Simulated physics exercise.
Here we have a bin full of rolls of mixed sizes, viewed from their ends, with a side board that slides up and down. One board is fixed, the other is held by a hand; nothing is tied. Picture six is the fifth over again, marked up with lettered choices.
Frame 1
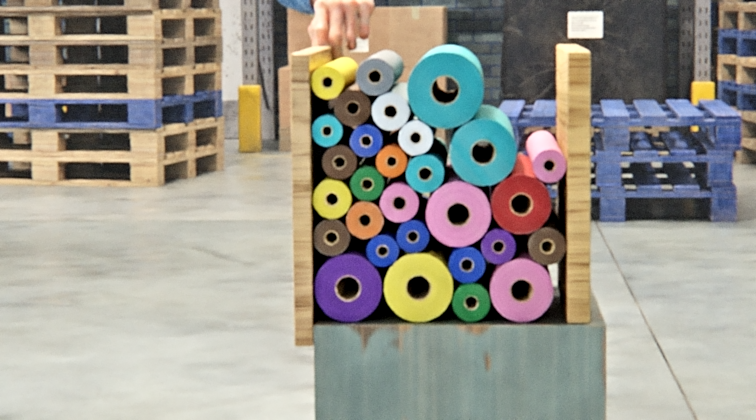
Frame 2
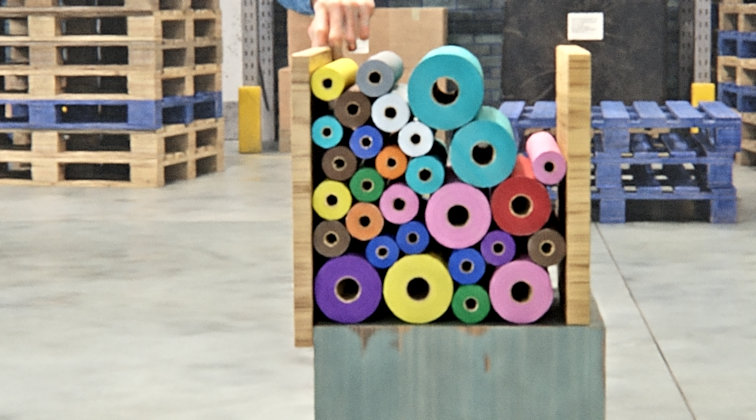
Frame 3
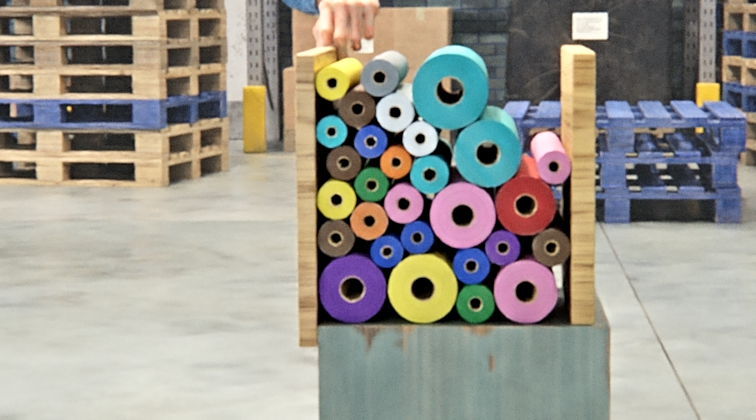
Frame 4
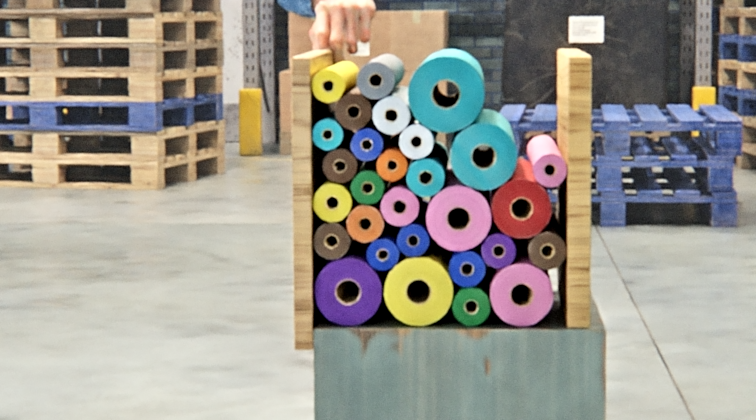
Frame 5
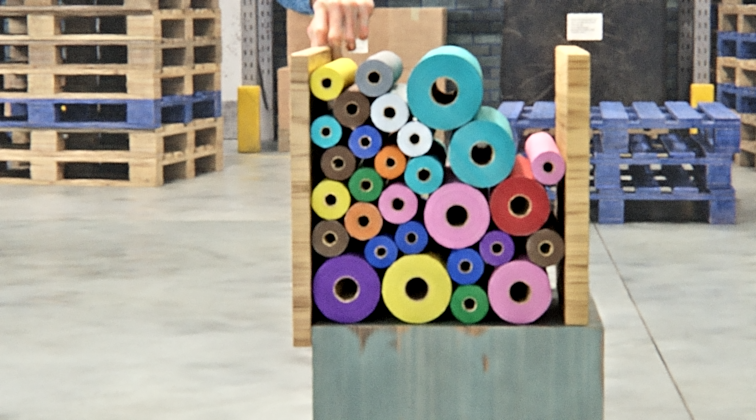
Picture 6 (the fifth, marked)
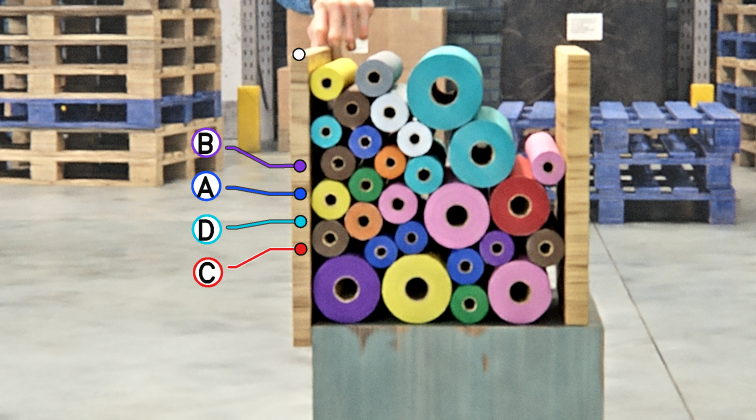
Nothing in the bin of colourful rolls moved apart from a slight wobble of the whole view, while a hand stayed at the top of the left wooden board, with pallets stacked behind.
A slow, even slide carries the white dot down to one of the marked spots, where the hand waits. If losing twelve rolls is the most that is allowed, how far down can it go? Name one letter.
Stop at C.
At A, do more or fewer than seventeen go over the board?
Fewer than seventeen.
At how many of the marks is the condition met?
Four of them.
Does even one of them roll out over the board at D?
At D: Yes.
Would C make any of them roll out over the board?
At C: Yes.
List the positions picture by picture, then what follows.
The first frame shows a purple roll (348, 288); a blue roll (383, 251); a purple roll (499, 247).
The second frame shows a purple roll (498, 248); a turquoise roll (425, 175).
The third frame shows a turquoise roll (487, 153); a white roll (395, 112).
The fourth frame shows side board (317, 188); a purple roll (348, 292).
The fifth frame shows a blue roll (381, 252); a purple roll (497, 248); a turquoise roll (424, 175).
On the marked copy, A at (300, 193); B at (300, 166); C at (301, 249); D at (300, 222); the white dot at (299, 54).
Following C. Soon after the start, top of the board (310, 144).
Later, top of the board (311, 243).
In the end, top of the board (311, 248), ten out over the board.
As for the rest, A about five out over the board; B about four out over the board; D about five out over the board.
